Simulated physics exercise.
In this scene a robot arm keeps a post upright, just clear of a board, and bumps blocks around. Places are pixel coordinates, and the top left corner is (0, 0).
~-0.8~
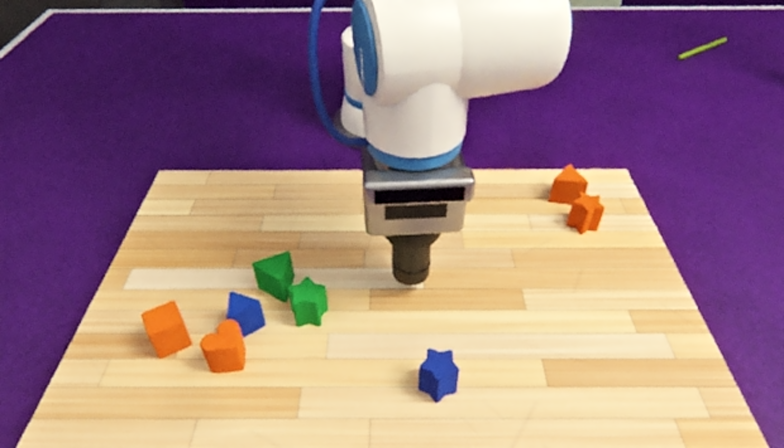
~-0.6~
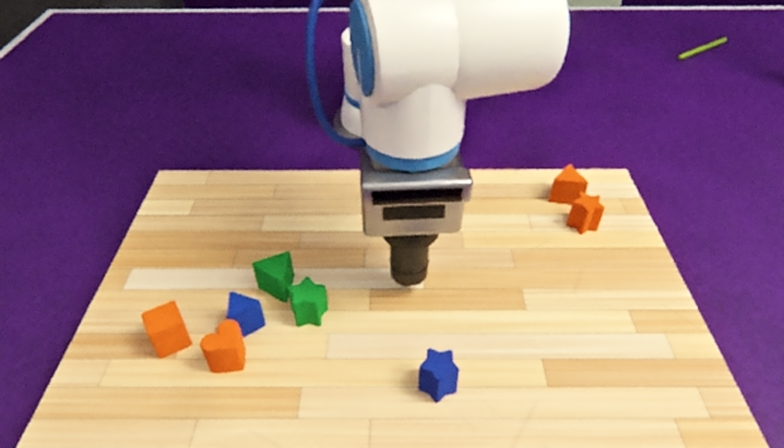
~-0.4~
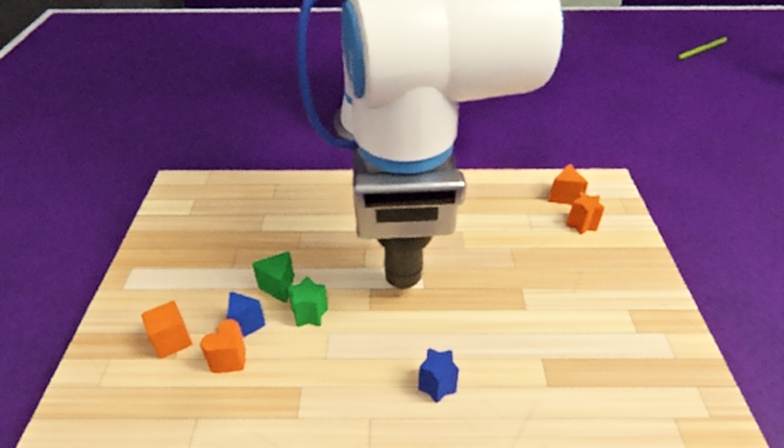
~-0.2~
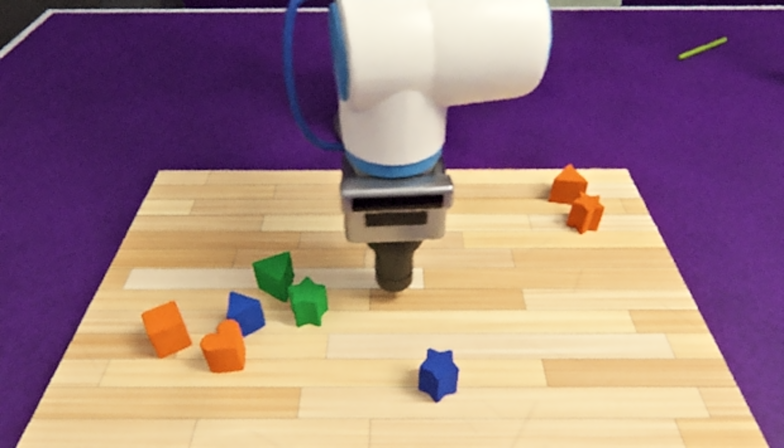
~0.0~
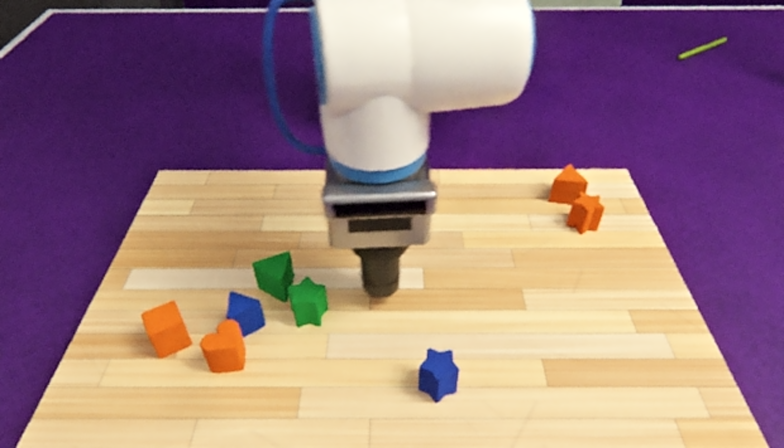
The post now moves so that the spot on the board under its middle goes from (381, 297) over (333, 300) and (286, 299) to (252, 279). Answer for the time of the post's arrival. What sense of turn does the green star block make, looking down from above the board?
Anticlockwise.
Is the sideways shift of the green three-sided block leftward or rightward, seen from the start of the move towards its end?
Shifted right.
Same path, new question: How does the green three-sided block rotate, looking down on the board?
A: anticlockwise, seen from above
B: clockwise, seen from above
The answer is B.
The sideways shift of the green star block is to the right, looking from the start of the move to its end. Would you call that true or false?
False
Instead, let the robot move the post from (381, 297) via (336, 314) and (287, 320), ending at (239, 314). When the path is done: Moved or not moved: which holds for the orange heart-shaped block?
Here the orange heart-shaped block stays on its spot.
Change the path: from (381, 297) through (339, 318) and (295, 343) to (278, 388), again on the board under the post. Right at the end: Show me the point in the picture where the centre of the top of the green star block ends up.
The answer is (277, 294).
What follows on the original path. One third of the way, post at (330, 287); green star block at (294, 294).
Two thirds of the way, post at (283, 286); blue three-sided block at (233, 306), turned 20° clockwise; green three-sided block at (262, 258), turned 40° clockwise; green star block at (266, 302), turned 85° anticlockwise.
At the end, post at (248, 266); orange heart-shaped block in place; blue three-sided block at (232, 307), turned 25° clockwise; green three-sided block at (233, 237), turned 60° clockwise; green star block at (265, 301), turned 95° anticlockwise.
